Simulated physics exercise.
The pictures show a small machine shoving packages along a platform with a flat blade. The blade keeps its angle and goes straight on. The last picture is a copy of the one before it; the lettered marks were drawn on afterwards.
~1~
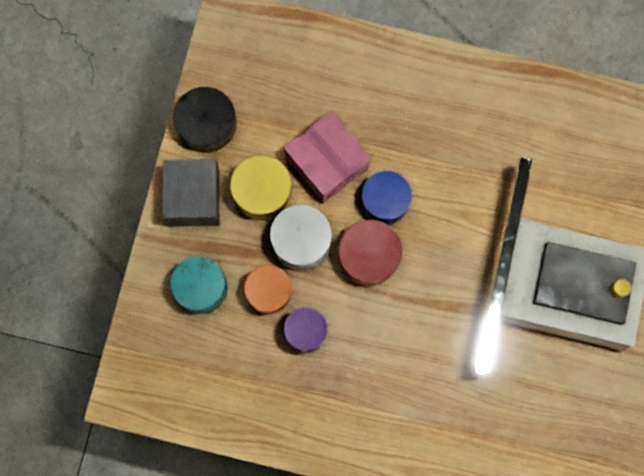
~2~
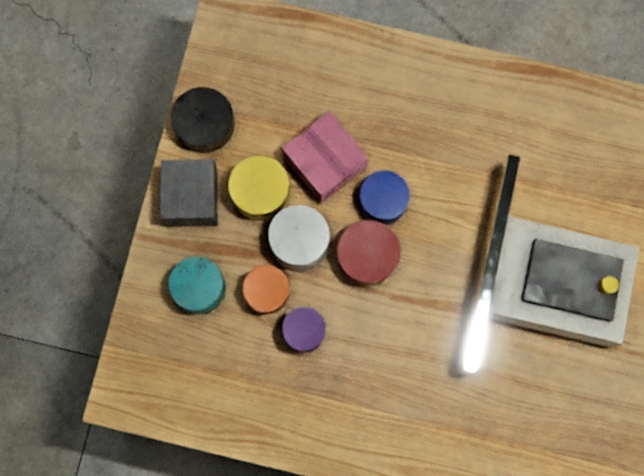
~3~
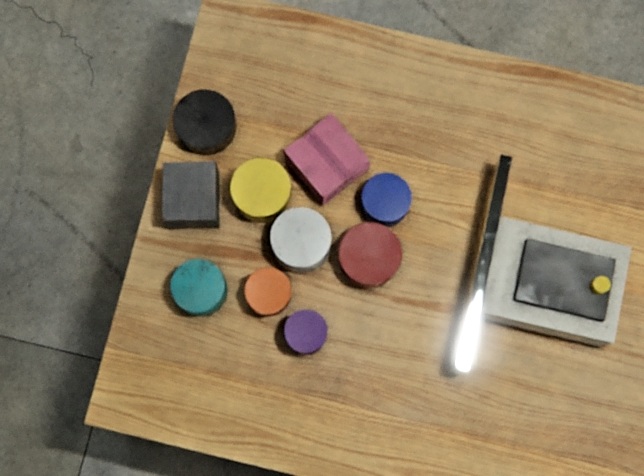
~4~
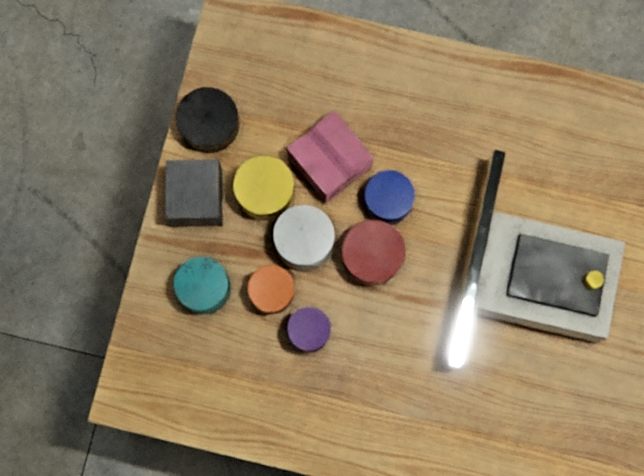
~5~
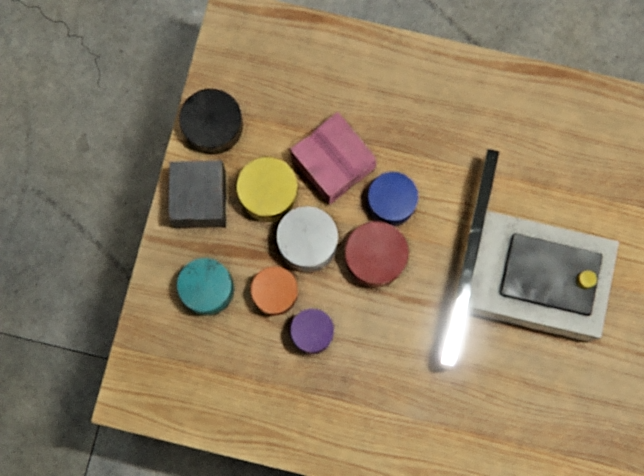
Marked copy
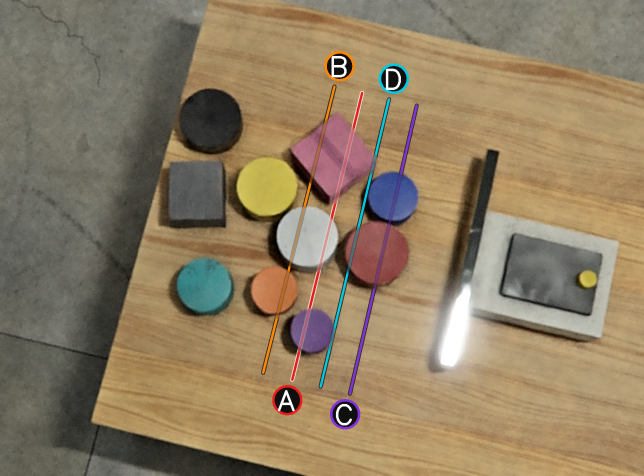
A small machine with a flat blade edging left across a wooden platform towards a cluster of colourful round and square packages.
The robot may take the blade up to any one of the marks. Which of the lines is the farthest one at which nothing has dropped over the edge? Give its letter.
B is the last safe line.
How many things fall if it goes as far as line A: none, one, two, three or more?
By then, none.
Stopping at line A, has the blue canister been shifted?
Yes.
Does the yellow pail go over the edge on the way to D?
No.
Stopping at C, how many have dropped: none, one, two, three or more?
The count is none.
On the marked copy, A at (328, 232); B at (300, 226); C at (384, 246); D at (356, 239).
Following B. Soon after the start, robot (483, 258); blue canister (386, 199); red pail (367, 253).
Later, robot (420, 243); yellow pail (255, 181); white canister (244, 240).
In the end, robot (377, 233); grey crate (164, 188); white canister (204, 234); nothing has fallen.
As for the rest, A is safe but short; C is safe but short; D is safe but short.
